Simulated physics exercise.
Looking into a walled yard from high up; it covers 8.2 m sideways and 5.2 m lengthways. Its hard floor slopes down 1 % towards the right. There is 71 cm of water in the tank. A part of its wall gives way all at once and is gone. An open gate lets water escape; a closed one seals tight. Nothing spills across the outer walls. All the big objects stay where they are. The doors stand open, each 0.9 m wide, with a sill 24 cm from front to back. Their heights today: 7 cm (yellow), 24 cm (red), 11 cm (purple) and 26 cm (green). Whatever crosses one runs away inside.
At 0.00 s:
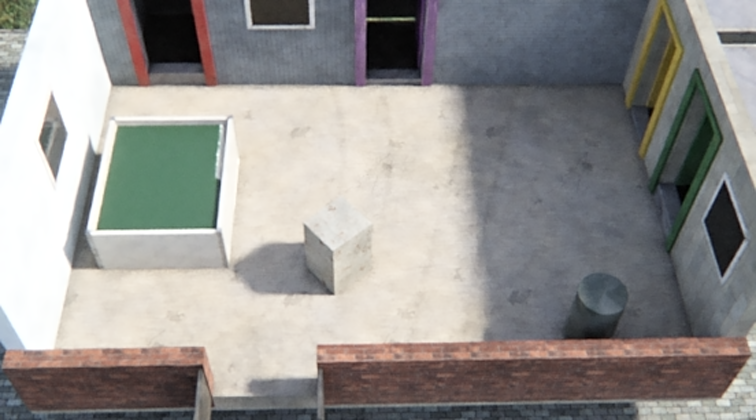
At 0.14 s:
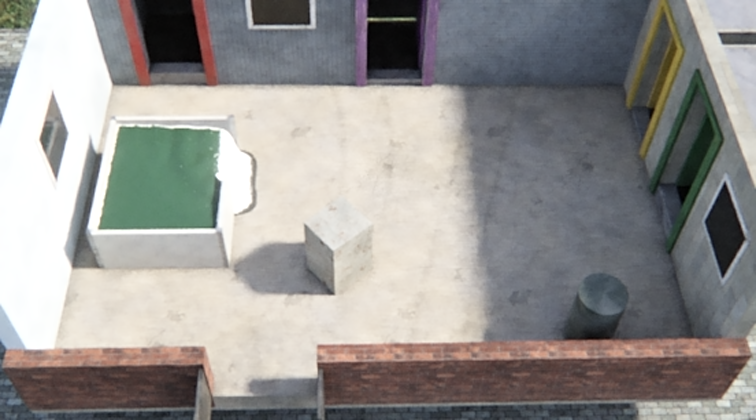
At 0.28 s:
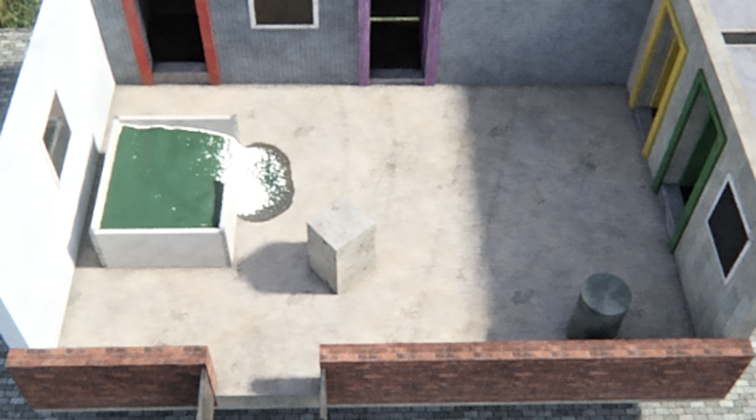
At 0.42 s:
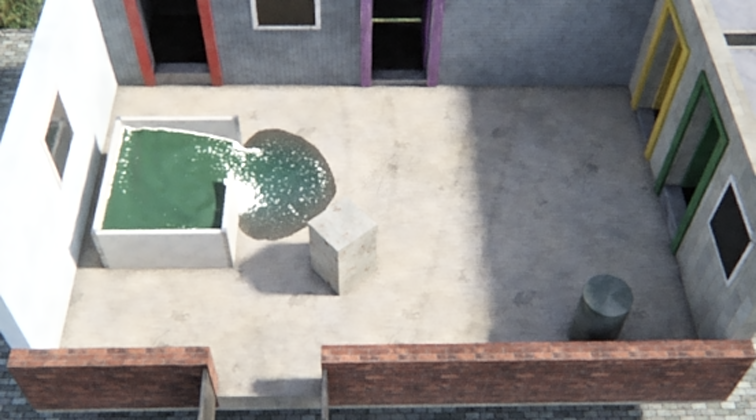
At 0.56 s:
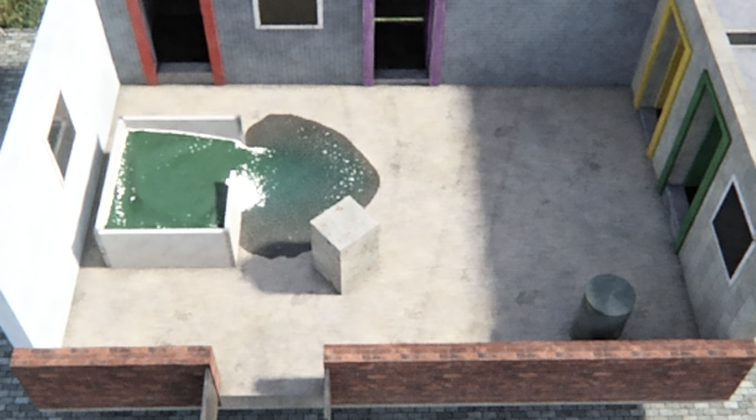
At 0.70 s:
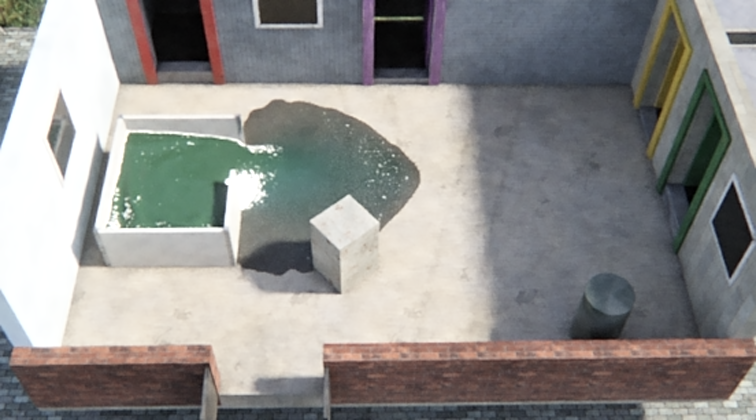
In the video, a tank of green water stands in a walled yard until part of its right side gives way, and water pours out, spreading rightward across the pale floor and around a concrete block.
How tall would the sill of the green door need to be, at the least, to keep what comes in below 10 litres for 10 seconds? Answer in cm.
Some 13 cm above the ground.
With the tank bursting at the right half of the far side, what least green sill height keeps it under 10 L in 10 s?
Then roughly 7.5 cm.
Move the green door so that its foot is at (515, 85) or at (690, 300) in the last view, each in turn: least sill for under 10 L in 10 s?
About 7.0 and 12.5 cm.
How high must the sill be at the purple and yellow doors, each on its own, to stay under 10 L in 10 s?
About 12.0 cm at purple and 23 cm at yellow.
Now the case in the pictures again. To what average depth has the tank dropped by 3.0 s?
Some 27 cm.
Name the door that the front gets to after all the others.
It is the red one.
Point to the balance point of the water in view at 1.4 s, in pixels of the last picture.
At about (247, 193).
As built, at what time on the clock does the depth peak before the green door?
At about 2.8 s.
After 1.4 s water covers 35 % of the floor, deepest (36 cm) near (249, 177); it has not reached the green door.
After 3.0 s water covers 60 % of the floor, deepest (32 cm) near (630, 99); 18 cm at the green door, 0 litres in over its 26 cm sill.
After 10.0 s water covers 75 % of the floor, deepest (12 cm) near (656, 195); 10 cm at the green door, 0 litres in over its 26 cm sill.
At the green door as built, the water arrived by 2.2 s and peaked near 18 cm at 2.8 s.
With a sill of 11.5 cm, 21 litres would have come in within the 10 s; with 15.5 cm, 3 litres. So under 10 litres takes about 13 cm.
